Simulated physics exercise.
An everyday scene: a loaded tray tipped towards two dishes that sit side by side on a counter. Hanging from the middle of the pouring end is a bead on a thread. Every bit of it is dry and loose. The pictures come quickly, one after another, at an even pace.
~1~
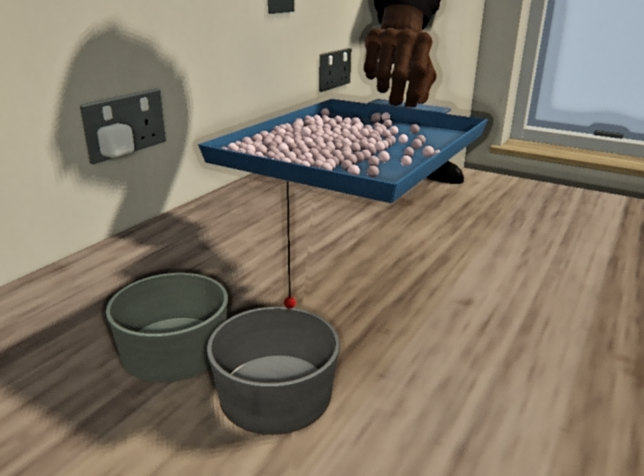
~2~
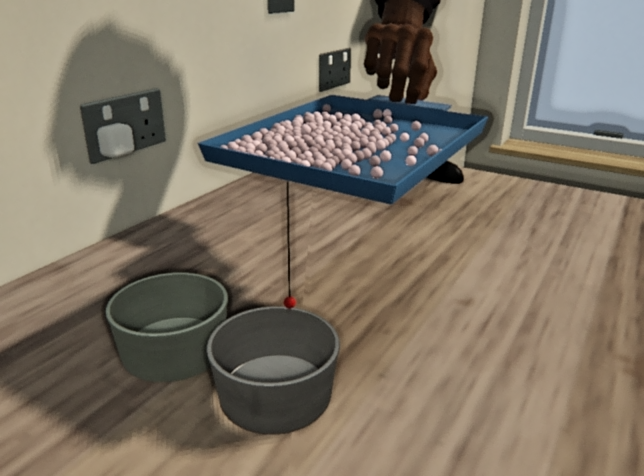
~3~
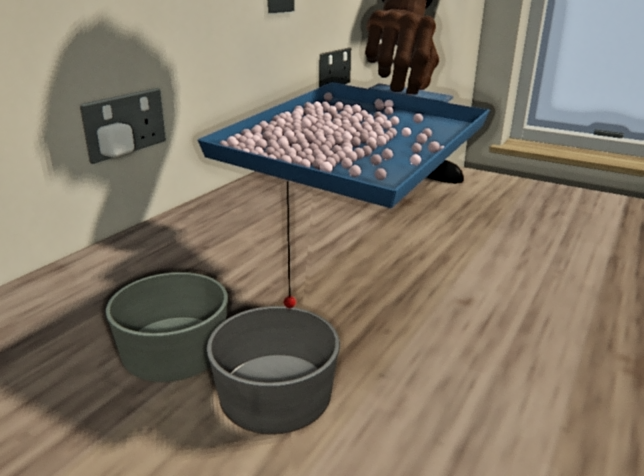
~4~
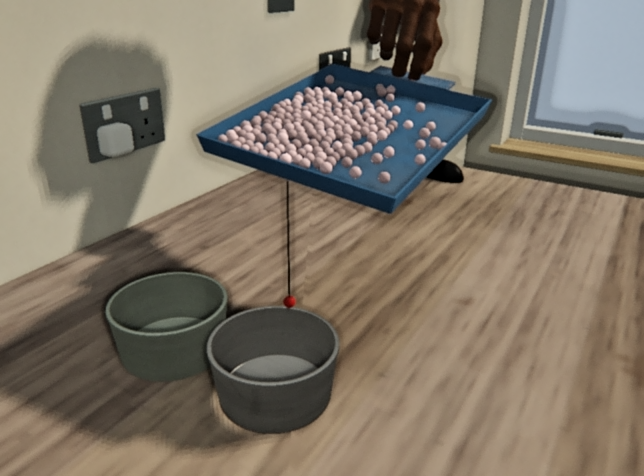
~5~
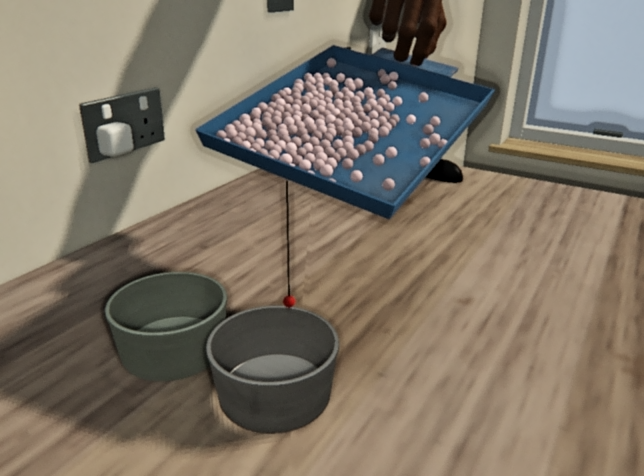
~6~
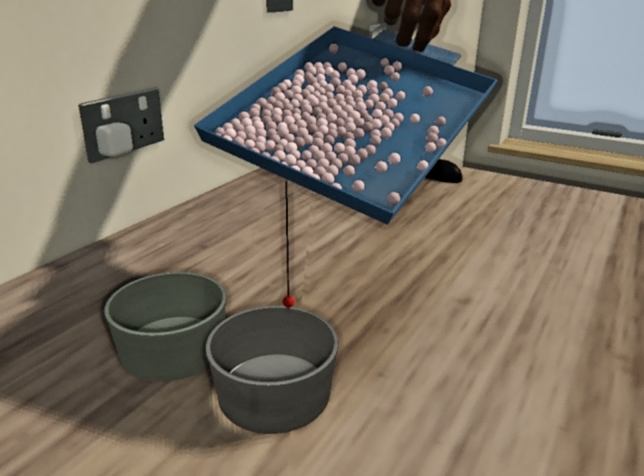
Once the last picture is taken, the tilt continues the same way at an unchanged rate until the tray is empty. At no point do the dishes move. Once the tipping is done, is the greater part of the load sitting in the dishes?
Catch is a minority.
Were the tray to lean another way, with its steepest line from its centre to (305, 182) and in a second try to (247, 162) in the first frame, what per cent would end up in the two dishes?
First heading 60 %, second heading 80 %.
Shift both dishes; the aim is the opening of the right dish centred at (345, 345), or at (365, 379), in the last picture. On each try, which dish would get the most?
First try: The right-side dish; second try: The right-side dish.
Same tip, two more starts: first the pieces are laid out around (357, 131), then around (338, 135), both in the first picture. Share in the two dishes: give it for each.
Roughly 0 and 10 percent, in that order.
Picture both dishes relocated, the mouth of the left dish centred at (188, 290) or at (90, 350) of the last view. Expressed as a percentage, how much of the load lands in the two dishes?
The first try gives 10 per cent, the second 0 per cent.
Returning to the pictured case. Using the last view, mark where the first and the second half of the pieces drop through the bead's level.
First half (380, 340); second half (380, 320).
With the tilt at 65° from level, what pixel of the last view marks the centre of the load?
Load centre: Approx. (364, 202).
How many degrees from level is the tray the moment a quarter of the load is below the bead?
Around 75°, give or take.
Soon, tray tipped steeply; most on the tray; a stray few in the right dish; a small part outside both; about a quarter in the air.
A while on, tray tipped past a quarter turn; a stray few on the tray; a stray few in the right dish; most outside both; a small part in the air.
Towards the end, tray tipped past a quarter turn; a stray few in the right dish; nearly all outside both.
Finally, tray tipped past a quarter turn; a stray few in the right dish; none in the left dish; nearly all outside both.
